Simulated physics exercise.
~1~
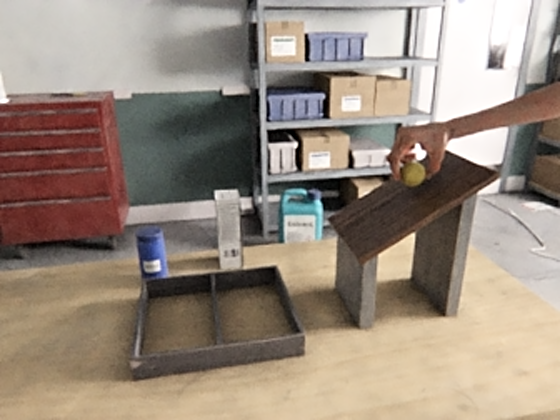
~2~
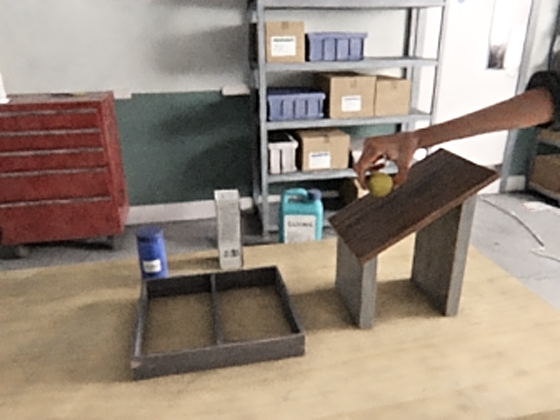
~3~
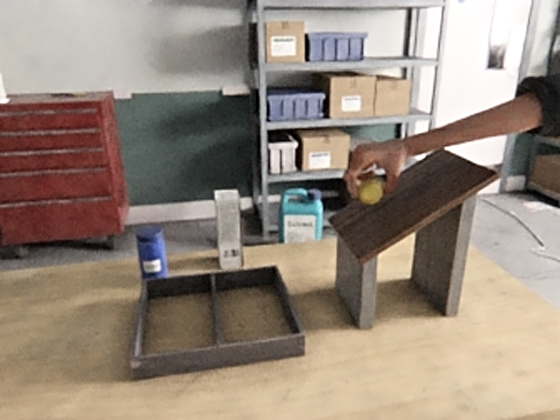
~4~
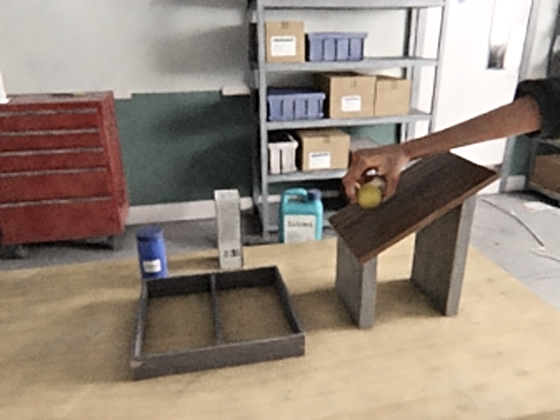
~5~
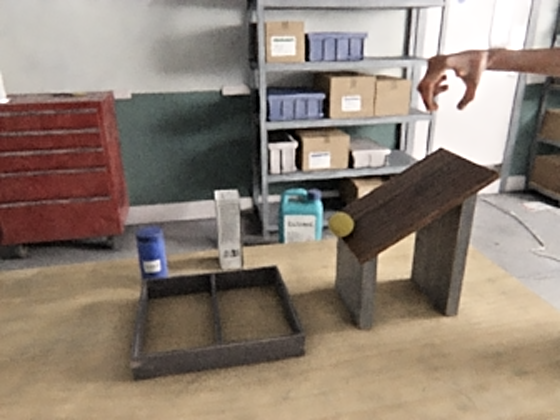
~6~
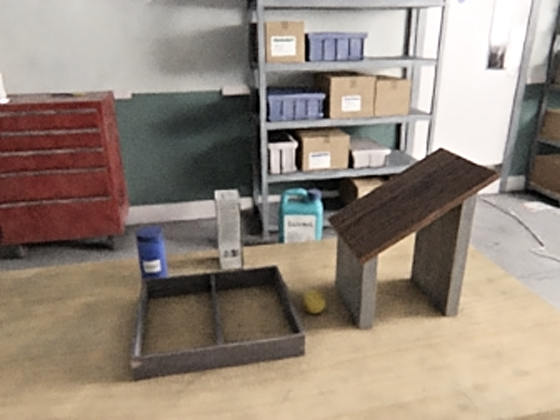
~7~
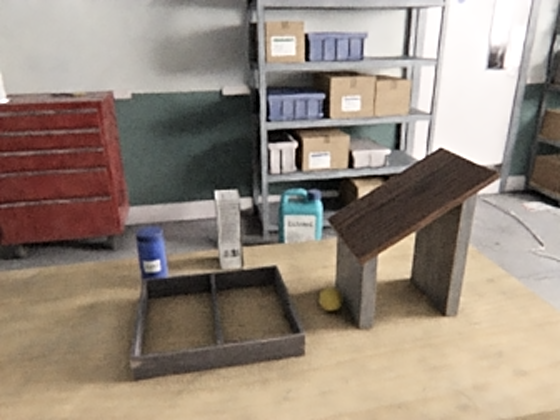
A yellow lemon is held by a hand over a sloping dark wooden board, with an open two-bay tray, a blue jar and a white carton standing to the left on the table. The hand carries it left and down toward the board's lower end, pausing there briefly. Then the hand lets go and draws back, leaving the lemon at the lower edge. The lemon drops to the tabletop between the tray and the ramp. It shifts slightly right and ends beside the ramp's near support, outside both bays, while the jar and carton remain in place.
